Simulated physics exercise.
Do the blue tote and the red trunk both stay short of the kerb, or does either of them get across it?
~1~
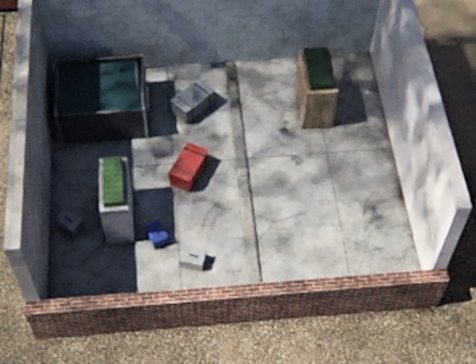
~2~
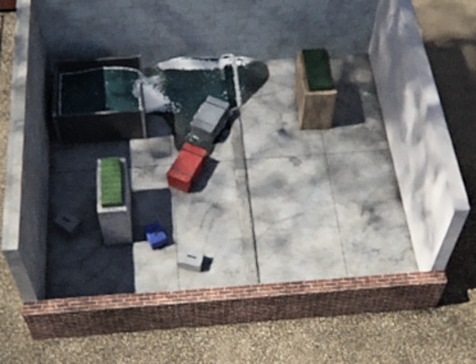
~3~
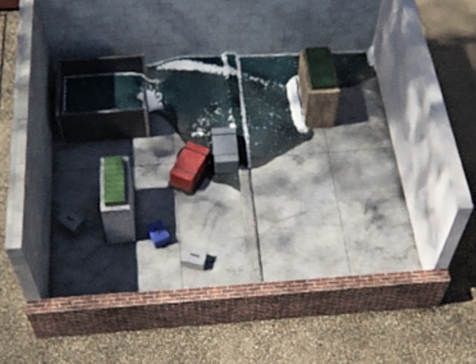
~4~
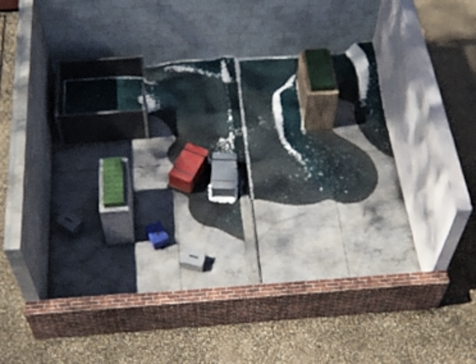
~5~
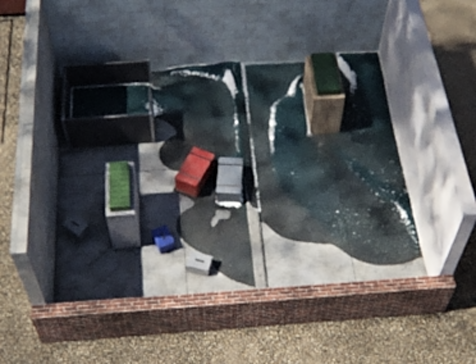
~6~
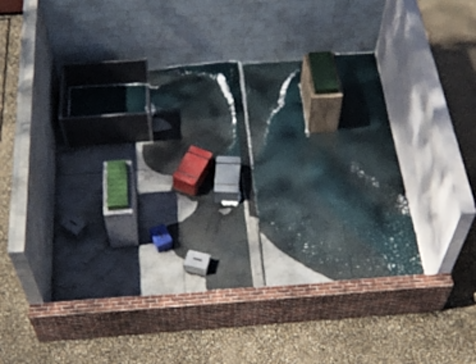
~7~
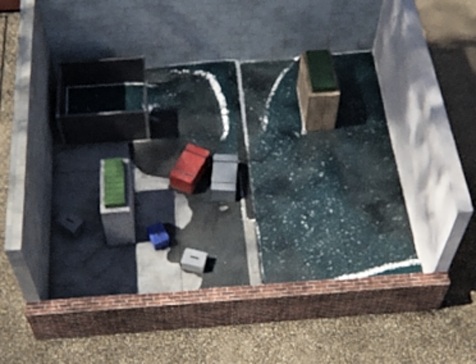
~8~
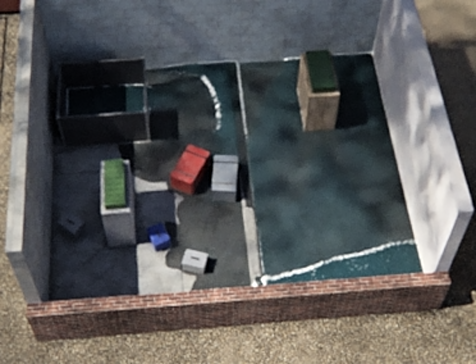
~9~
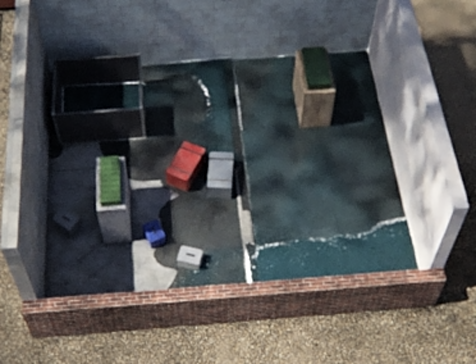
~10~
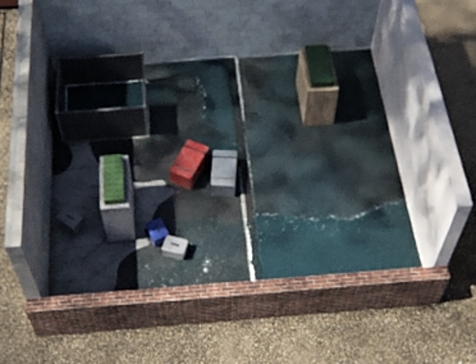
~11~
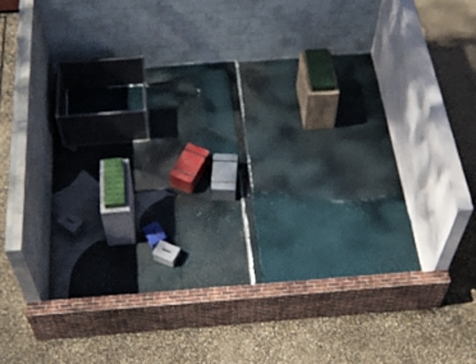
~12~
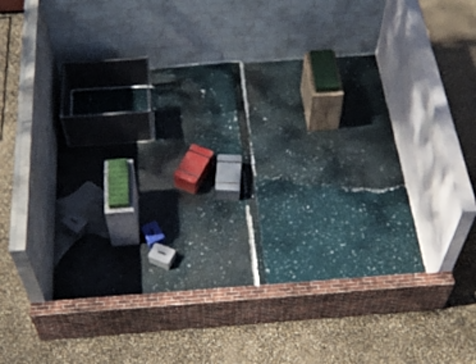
Both stay short of the kerb. The blue tote and the red trunk are still on the tank's side of it at the end.
The footage shows water bursting from a dark tank across a walled yard, pushing a grey box right and down beside a red trunk near the kerb. Water spreads over most of the floor, a small pale box shifts slightly left, and the red and blue boxes end left of the kerb.
